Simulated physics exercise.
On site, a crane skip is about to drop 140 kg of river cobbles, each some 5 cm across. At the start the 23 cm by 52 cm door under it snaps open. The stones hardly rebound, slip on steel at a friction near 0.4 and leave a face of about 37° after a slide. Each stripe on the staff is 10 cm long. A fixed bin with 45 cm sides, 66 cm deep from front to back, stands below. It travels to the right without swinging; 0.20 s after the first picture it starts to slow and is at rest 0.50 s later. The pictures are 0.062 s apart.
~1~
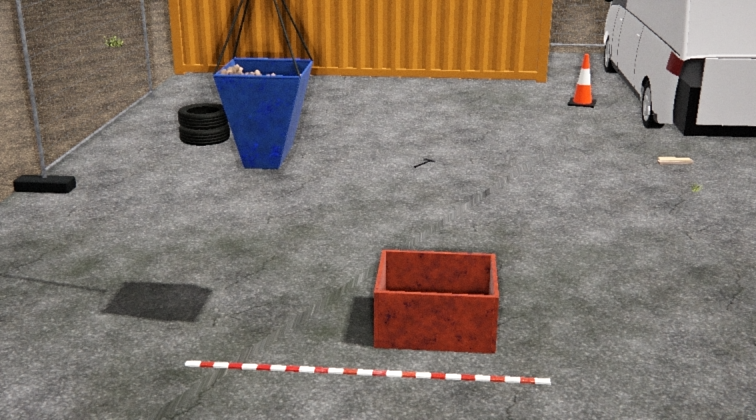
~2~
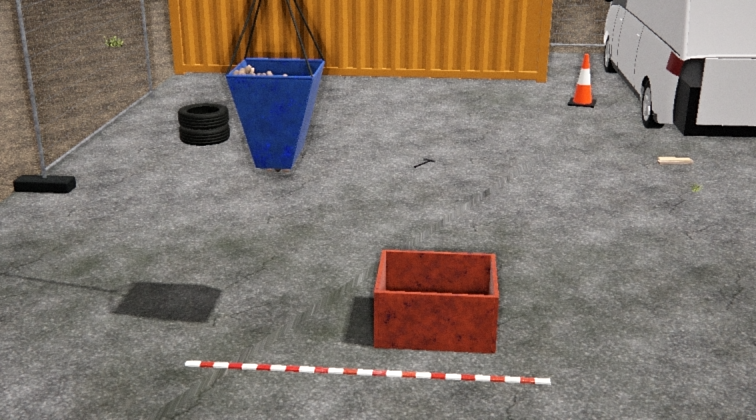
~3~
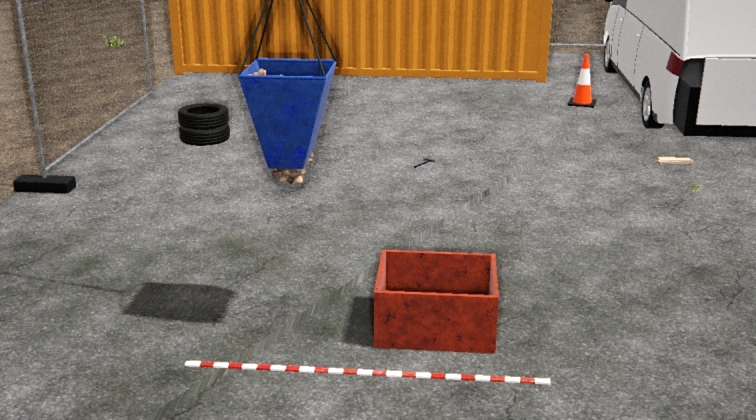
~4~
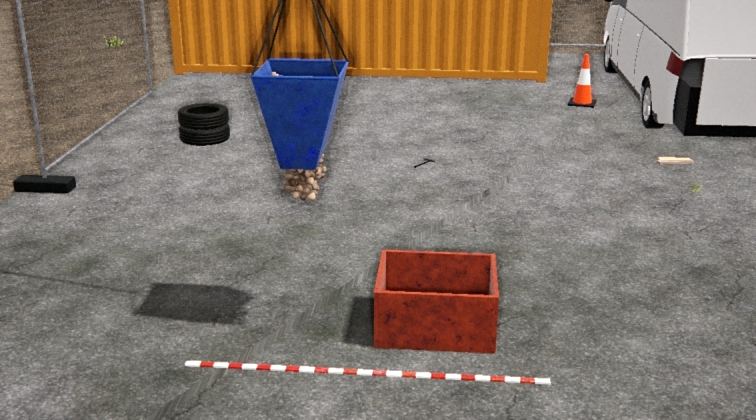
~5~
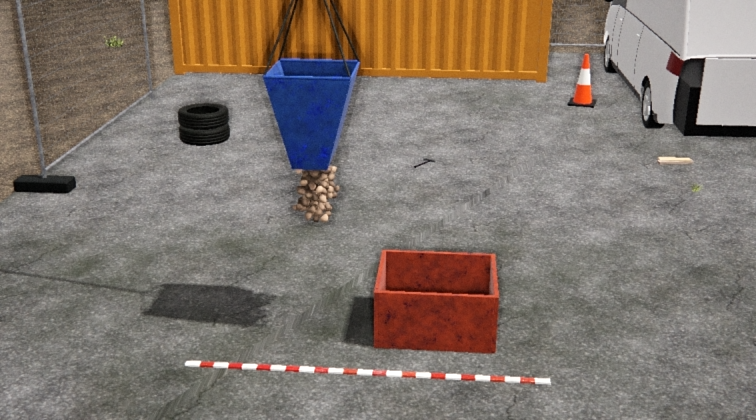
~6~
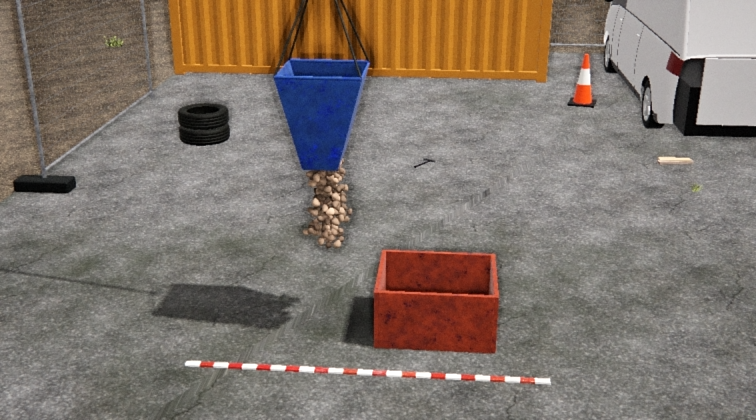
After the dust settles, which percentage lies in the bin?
Close to 9 in a hundred.
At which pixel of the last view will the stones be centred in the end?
Near (349, 317).
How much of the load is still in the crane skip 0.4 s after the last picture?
About 25 per cent.
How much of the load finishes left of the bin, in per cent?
Some 90 per cent of the load.
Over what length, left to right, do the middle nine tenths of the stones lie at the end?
Roughly 120 cm.
Then, 0.4 s after the last picture, 23 % in the crane skip, 72 % falling or lying left of the bin, 5 % falling or lying in the bin; the stones farthest right are at (415, 305).
Then, 0.8 s after the last picture, 0 % in the crane skip, 90 % falling or lying left of the bin, 9 % falling or lying in the bin, 2 % falling or lying beside or right of the bin; the stones farthest right are at (476, 313).
Then, 1.4 s after the last picture, 0 % in the crane skip, 88 % falling or lying left of the bin, 9 % falling or lying in the bin, 3 % falling or lying beside or right of the bin; the stones farthest right are at (486, 316).
Then, 2.3 s after the last picture, 0 % in the crane skip, 88 % falling or lying left of the bin, 9 % falling or lying in the bin, 3 % falling or lying beside or right of the bin; the stones farthest right are at (486, 316).
Then, 4.2 s after the last picture, 0 % in the crane skip, 88 % left of the bin, 9 % in the bin, 3 % beside or right of the bin; the stones farthest right are at (486, 316).
